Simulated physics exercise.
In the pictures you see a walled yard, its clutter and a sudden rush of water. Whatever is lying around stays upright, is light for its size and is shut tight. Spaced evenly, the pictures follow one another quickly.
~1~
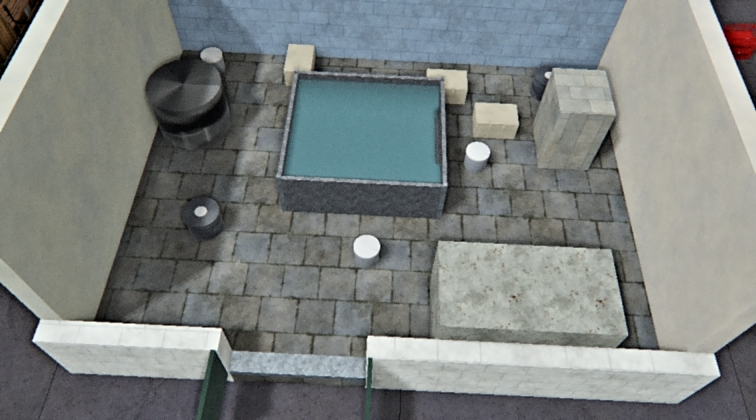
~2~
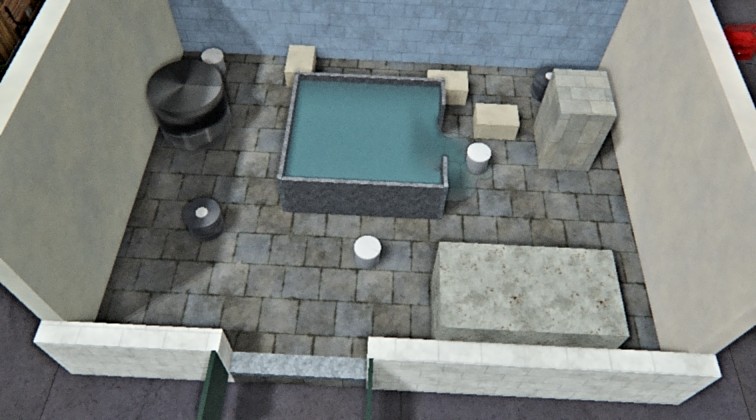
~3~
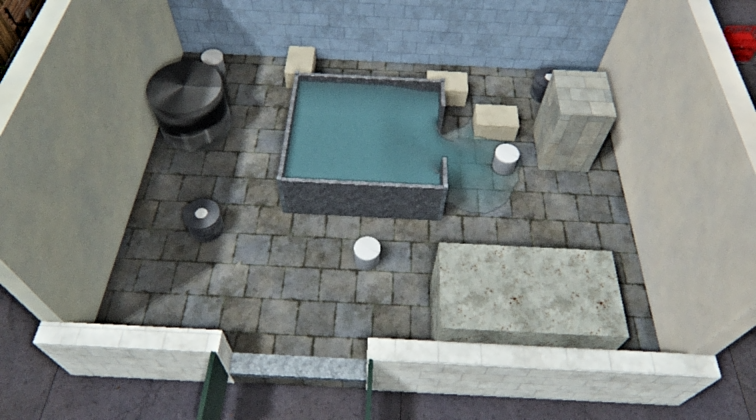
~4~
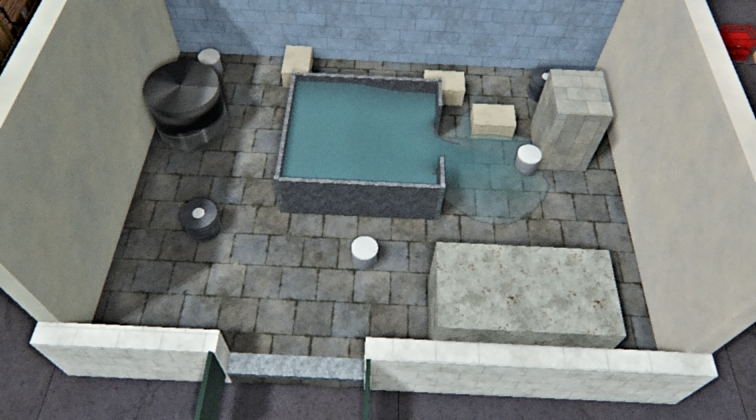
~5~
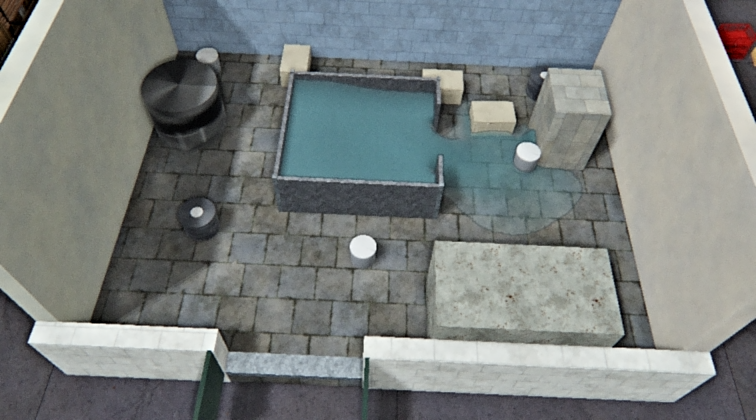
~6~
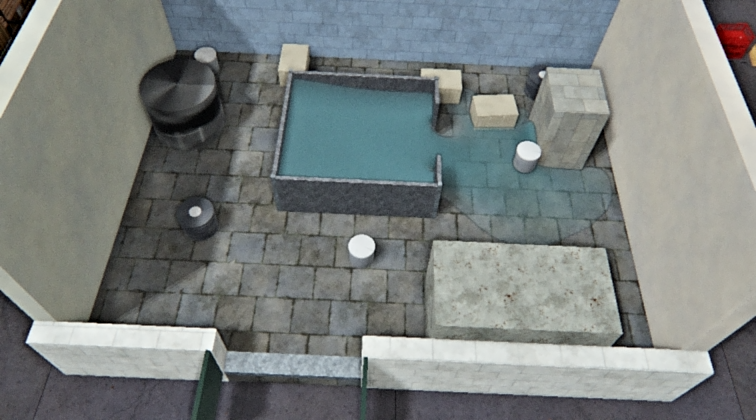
In this clip, water pours through a gap in the right side of a raised pool in a walled, stone-paved yard and spreads across the paving, shifting a small white pail a short way right while the crates barely move.
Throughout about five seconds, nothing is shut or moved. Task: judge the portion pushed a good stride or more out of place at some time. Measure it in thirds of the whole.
A third to two thirds of the things get pushed well away.
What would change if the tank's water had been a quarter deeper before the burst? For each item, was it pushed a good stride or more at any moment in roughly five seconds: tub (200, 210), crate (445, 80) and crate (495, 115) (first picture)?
Object 1: Didn't cover it. Object 2: Covered it. Object 3: Covered it.
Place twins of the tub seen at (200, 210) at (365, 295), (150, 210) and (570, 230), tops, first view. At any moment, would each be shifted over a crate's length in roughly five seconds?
In sequence: Hardly budges; hardly budges; knocked well away.
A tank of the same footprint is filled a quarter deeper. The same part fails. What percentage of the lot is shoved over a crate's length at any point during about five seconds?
I get 80 percent.
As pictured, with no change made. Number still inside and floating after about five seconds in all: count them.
I make it 2.
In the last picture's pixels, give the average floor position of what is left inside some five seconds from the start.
The mean position lies close to (353, 139).
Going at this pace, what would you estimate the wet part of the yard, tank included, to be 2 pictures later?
By my count it's near 30 in a hundred.
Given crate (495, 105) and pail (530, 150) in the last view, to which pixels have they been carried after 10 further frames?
They end up close to (472, 60) and close to (643, 263).
A moment on, 2 of 8 are well off their spots; 1 afloat.
Next, 3 of 8 are well off their spots; 2 afloat.
Later, 2 of 8 are well off their spots; 2 afloat.
In the end, 5 of 8 are well off their spots, and 5 have been at some point; 2 afloat.
